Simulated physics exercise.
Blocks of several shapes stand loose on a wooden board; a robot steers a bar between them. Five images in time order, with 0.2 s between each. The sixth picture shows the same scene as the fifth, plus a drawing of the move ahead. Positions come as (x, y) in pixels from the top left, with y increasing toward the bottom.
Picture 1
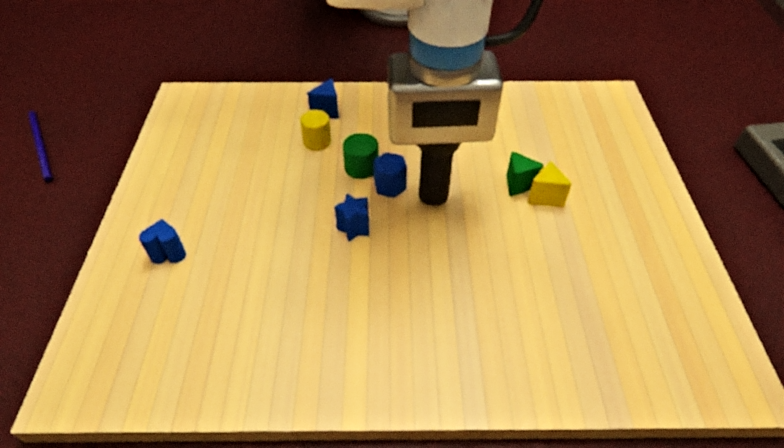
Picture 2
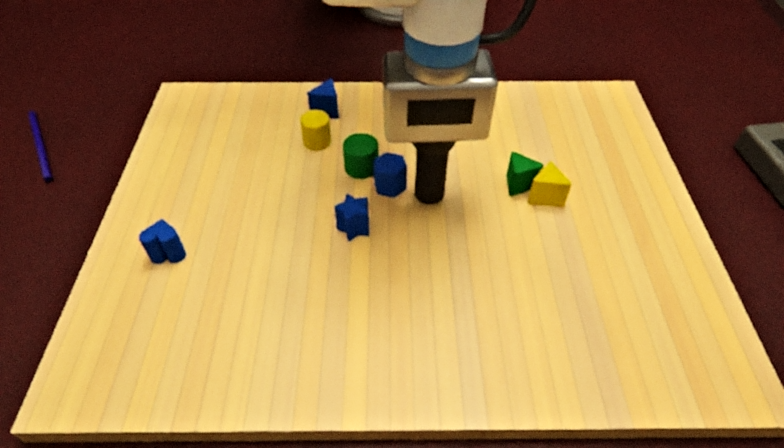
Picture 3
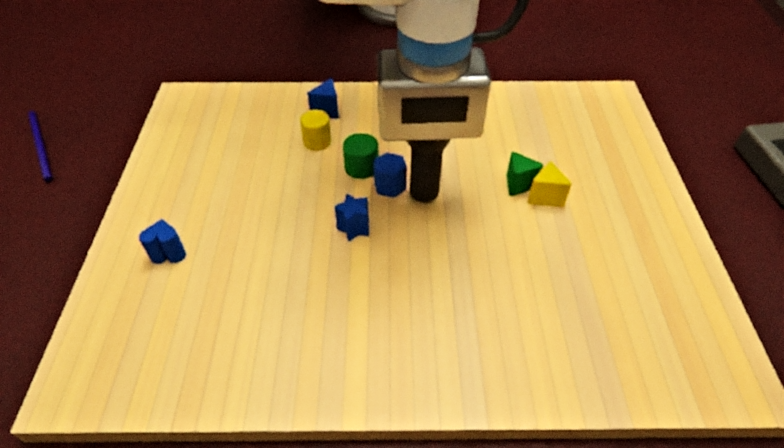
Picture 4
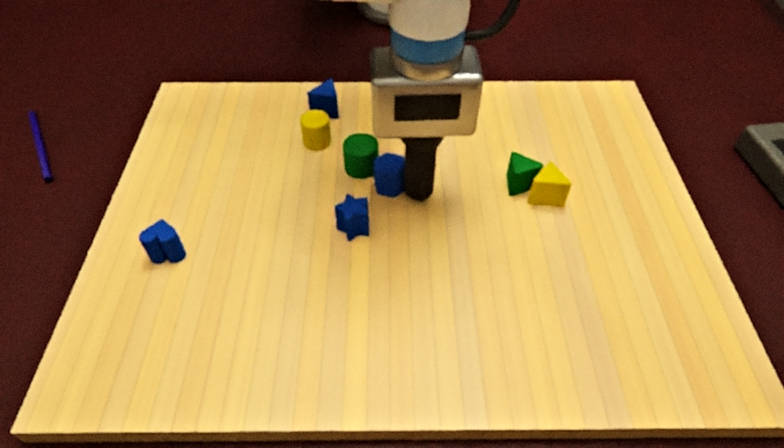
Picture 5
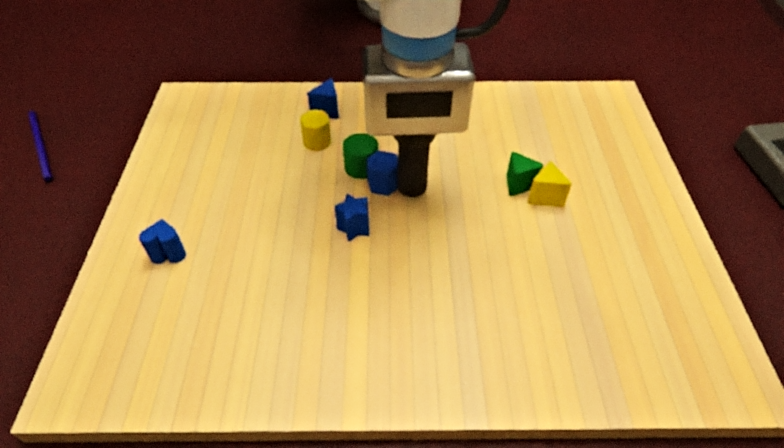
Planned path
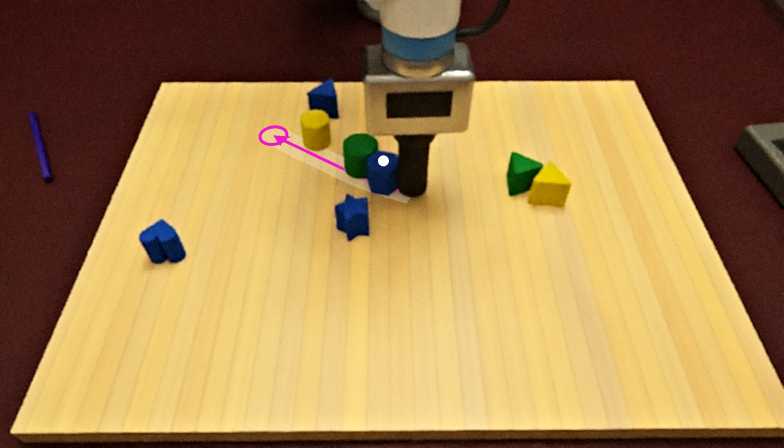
On a wooden board scattered with blue, green and yellow blocks, a robot slid its dark bar slowly to the left until it nudged the blue six-sided block slightly toward the green round one.
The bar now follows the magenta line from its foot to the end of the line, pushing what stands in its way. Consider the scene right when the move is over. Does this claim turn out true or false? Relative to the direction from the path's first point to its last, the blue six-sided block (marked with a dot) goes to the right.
False.
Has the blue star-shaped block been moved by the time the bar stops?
No, it doesn't check out.
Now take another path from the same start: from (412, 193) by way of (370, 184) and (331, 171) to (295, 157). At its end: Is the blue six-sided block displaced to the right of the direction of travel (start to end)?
The answer is no.
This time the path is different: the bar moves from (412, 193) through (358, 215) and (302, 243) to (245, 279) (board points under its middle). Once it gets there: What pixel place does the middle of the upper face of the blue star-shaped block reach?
My estimate: (324, 234).
The line goes from (412, 193) via (360, 176) and (315, 155), ending at (273, 136); the dot is on the blue six-sided block.
What follows on the original path. One third of the way, bar at (359, 170); yellow circular block at (313, 116); green circular block at (333, 132); blue six-sided block at (328, 155), turned 55° anticlockwise.
Two thirds of the way, bar at (313, 149); yellow circular block at (297, 96); green circular block at (314, 111); blue six-sided block at (296, 152).
At the end, bar at (272, 129); yellow circular block at (293, 90); blue star-shaped block unmoved; green circular block at (309, 105); blue six-sided block at (296, 152), turned 135° anticlockwise.
